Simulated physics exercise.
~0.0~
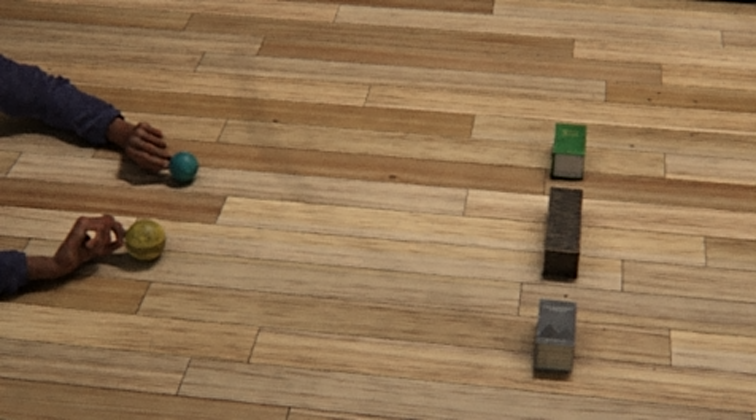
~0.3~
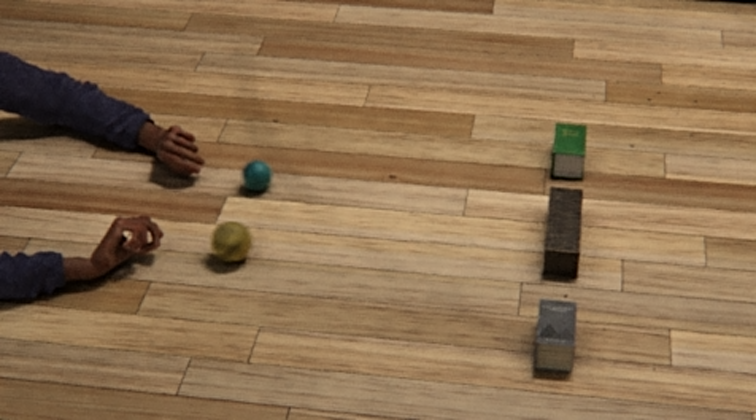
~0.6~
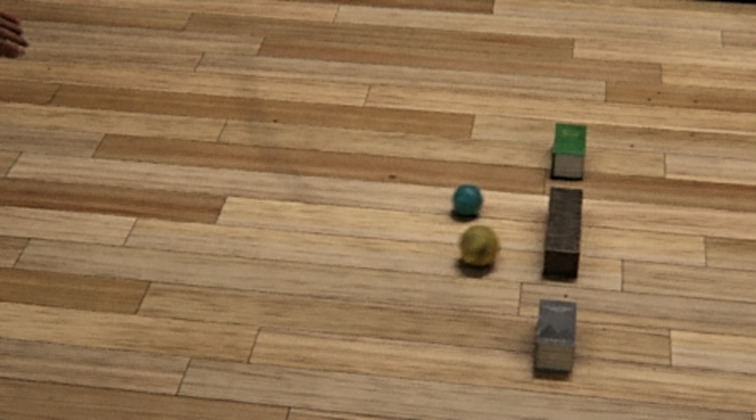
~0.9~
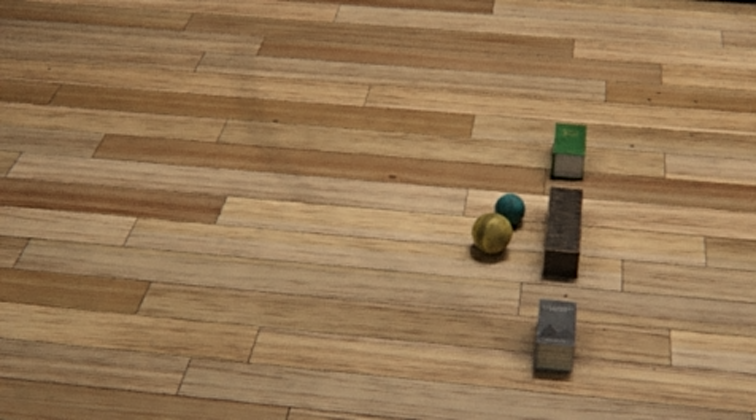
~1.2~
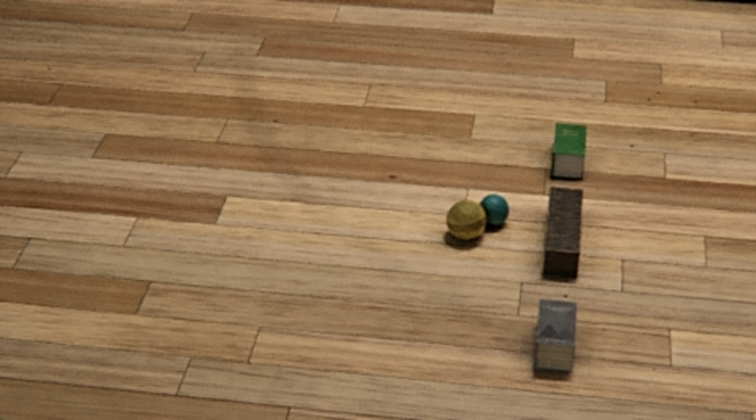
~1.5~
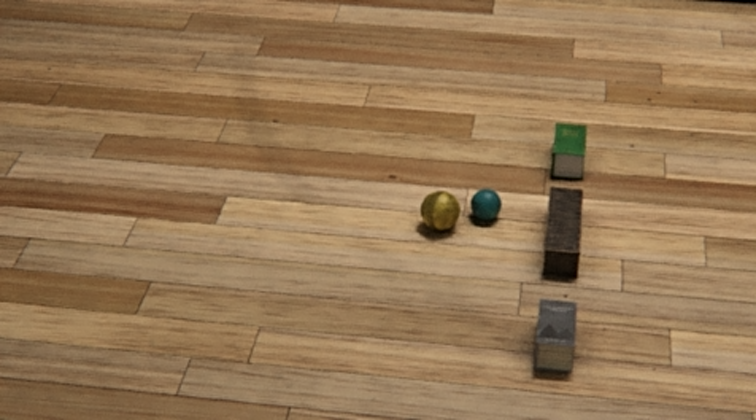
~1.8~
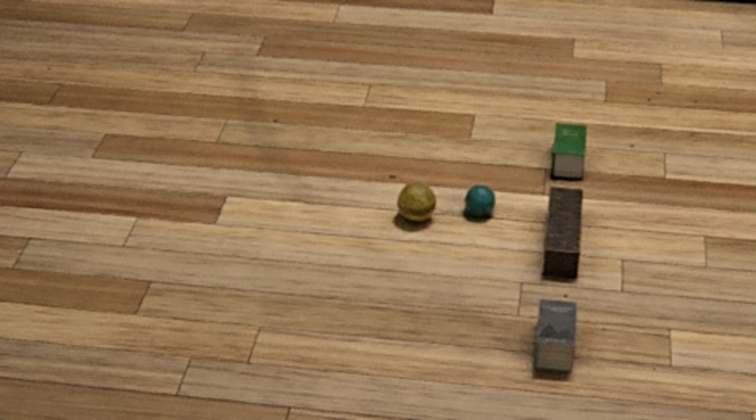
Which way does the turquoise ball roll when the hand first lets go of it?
The turquoise ball rolls to the right, toward the row of blocks.
